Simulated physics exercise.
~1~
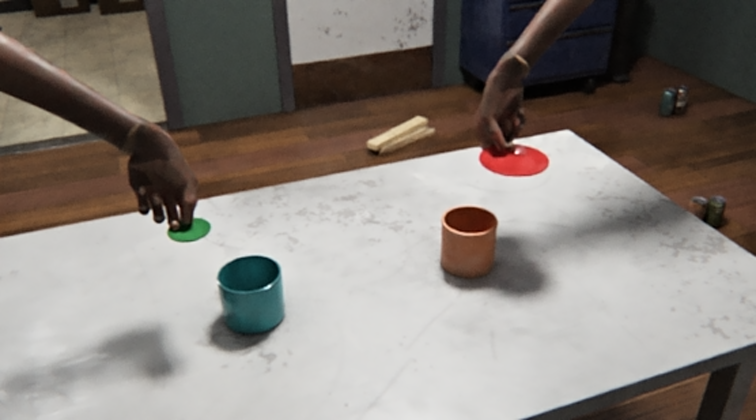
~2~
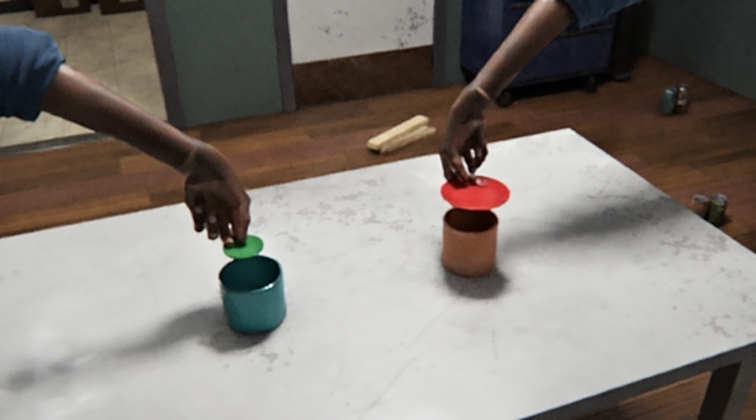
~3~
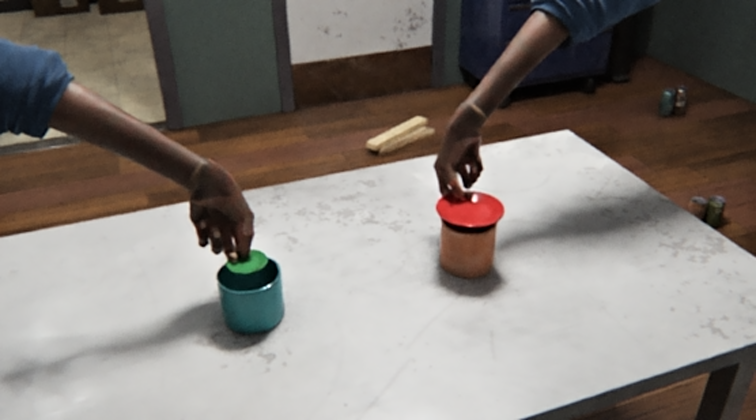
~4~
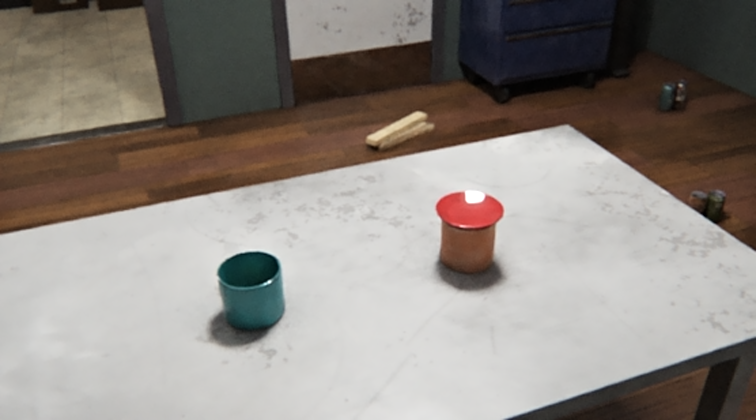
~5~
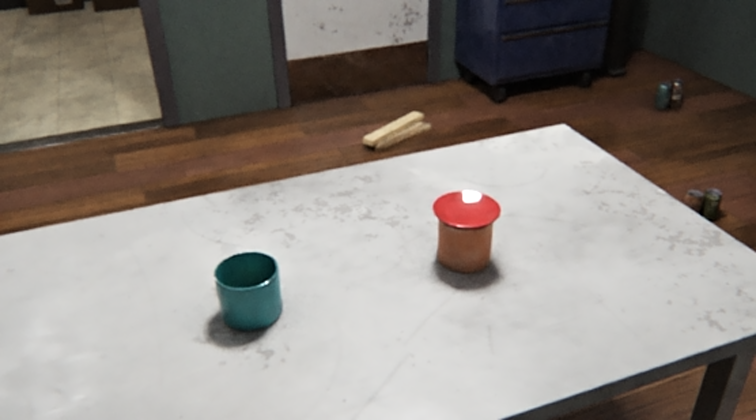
Two hands lower discs onto containers; the green drops inside, the red covers the other.
